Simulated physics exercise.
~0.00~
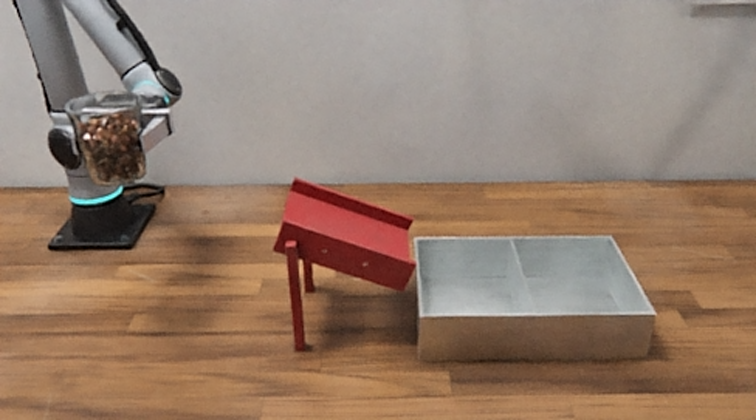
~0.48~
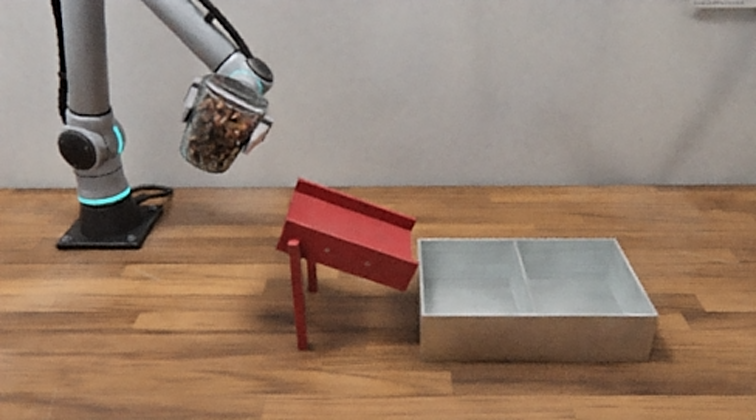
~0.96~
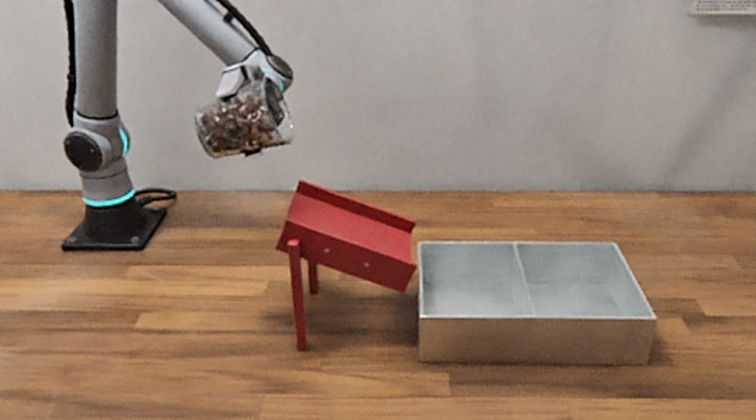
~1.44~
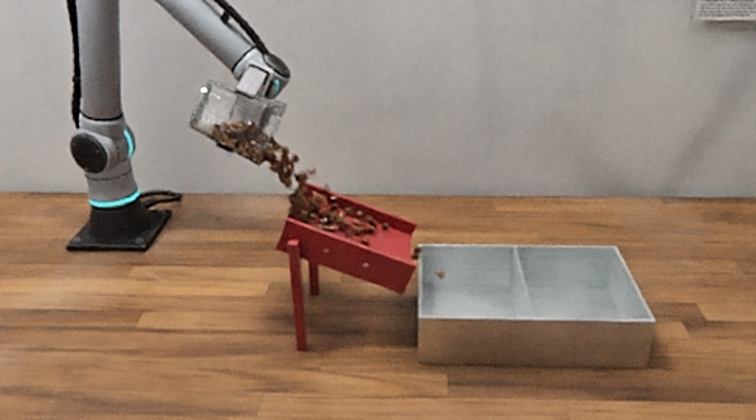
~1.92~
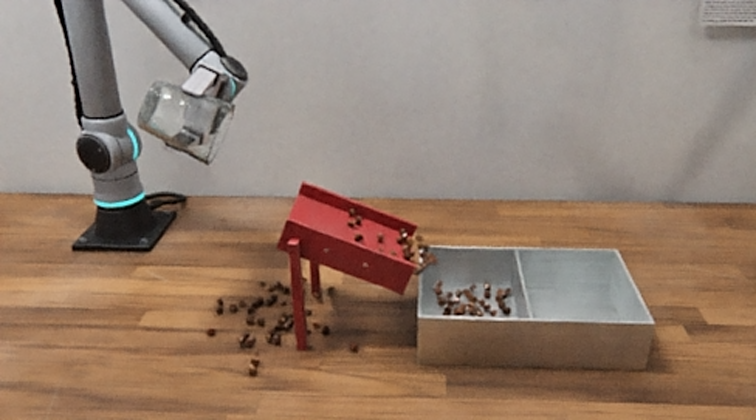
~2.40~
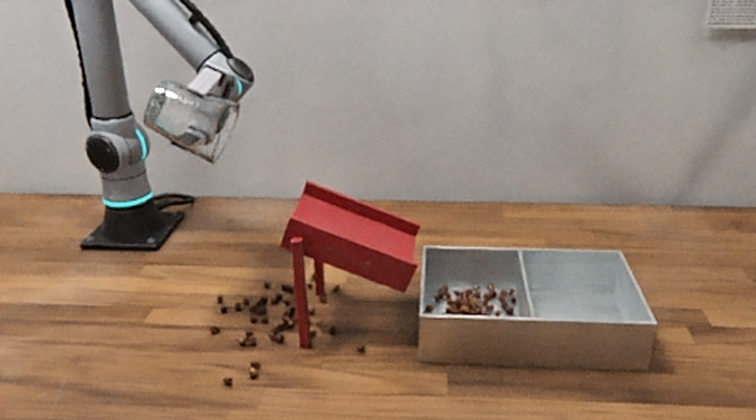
On a wooden table, a robot arm tips brown pellets down a red chute, spilling some.
